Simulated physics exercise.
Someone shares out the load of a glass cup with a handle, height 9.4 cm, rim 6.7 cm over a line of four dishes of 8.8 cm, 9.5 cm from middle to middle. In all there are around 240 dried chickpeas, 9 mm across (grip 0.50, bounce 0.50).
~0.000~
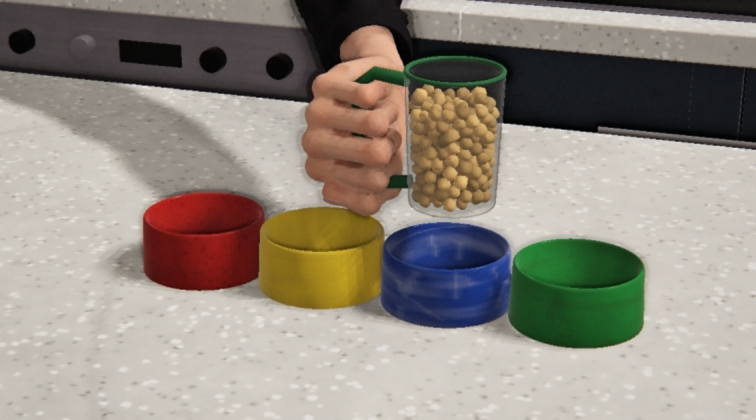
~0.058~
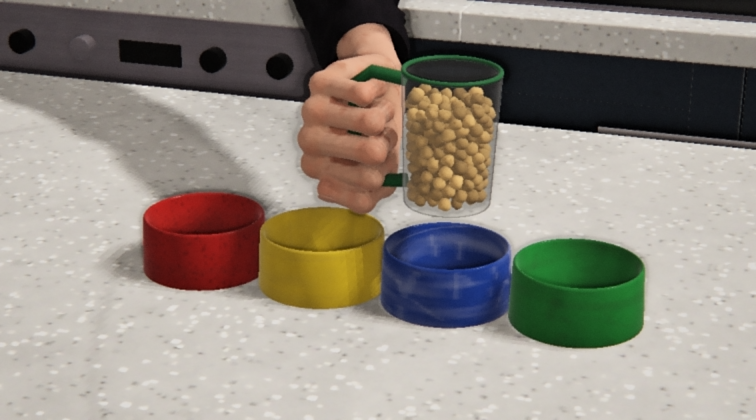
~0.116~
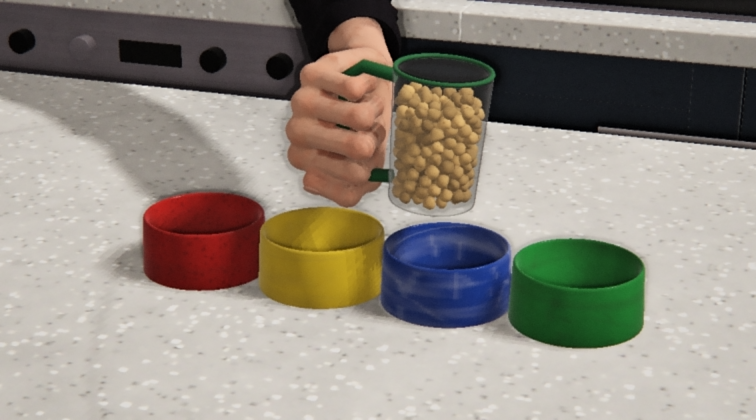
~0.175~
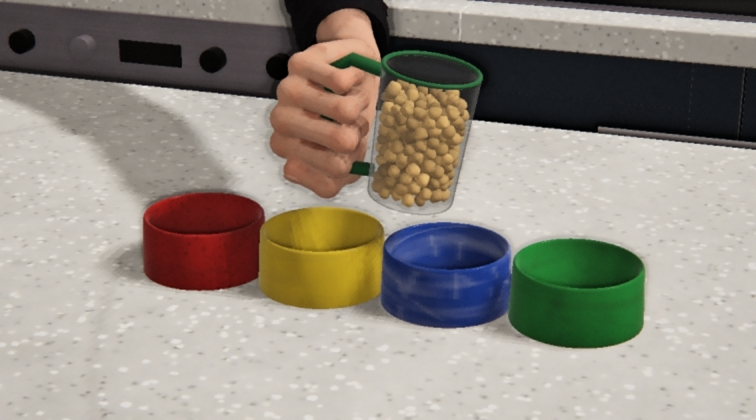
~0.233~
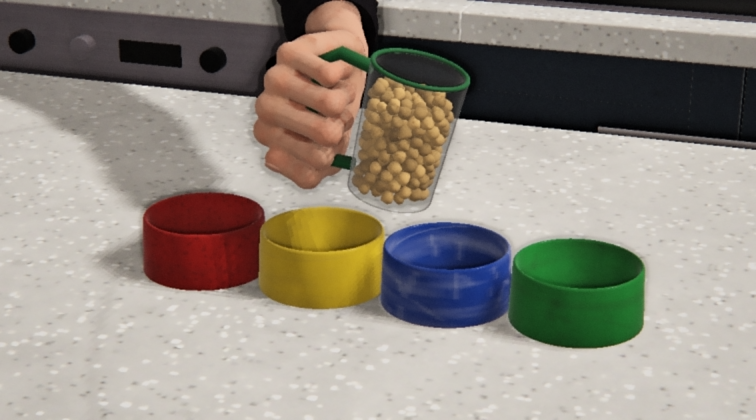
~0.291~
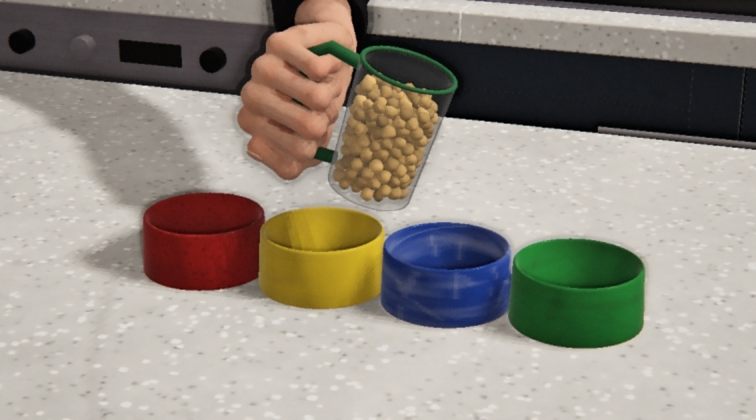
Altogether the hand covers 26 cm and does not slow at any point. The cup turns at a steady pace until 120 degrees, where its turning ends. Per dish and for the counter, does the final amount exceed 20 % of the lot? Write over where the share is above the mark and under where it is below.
Red dish: Over; blue dish: Under; green dish: Under; yellow dish: Under; counter: Under.
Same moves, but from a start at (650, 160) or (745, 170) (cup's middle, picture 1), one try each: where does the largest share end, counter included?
Yellow, then blue.
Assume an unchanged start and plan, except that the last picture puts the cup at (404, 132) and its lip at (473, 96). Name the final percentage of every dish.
Dish by dish: Red 60 percent, blue 0 percent, green 0 percent, yellow 20 percent.
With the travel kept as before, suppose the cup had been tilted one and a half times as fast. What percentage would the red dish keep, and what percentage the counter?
Then red 90 and counter 0.
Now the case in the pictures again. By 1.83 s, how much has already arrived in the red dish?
Close to 80 percent of the load.
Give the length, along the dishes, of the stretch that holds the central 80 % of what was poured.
5 cm, roughly.
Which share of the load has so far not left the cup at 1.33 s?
100 per cent.
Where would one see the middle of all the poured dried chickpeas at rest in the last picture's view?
When it all comes to rest, the middle is near (202, 233).
After 0.92 s, tilt 66 degrees; cup holds 100 %.
Then, at 1.33 s, tilt 98 degrees; cup holds 100 %.
Then, at 1.83 s, tilt 120 degrees; cup holds 20 %, red 80 %.
At rest (2.4 s), red 100 %, blue 0 %, green 0 %, yellow 0 %, counter 0 %.
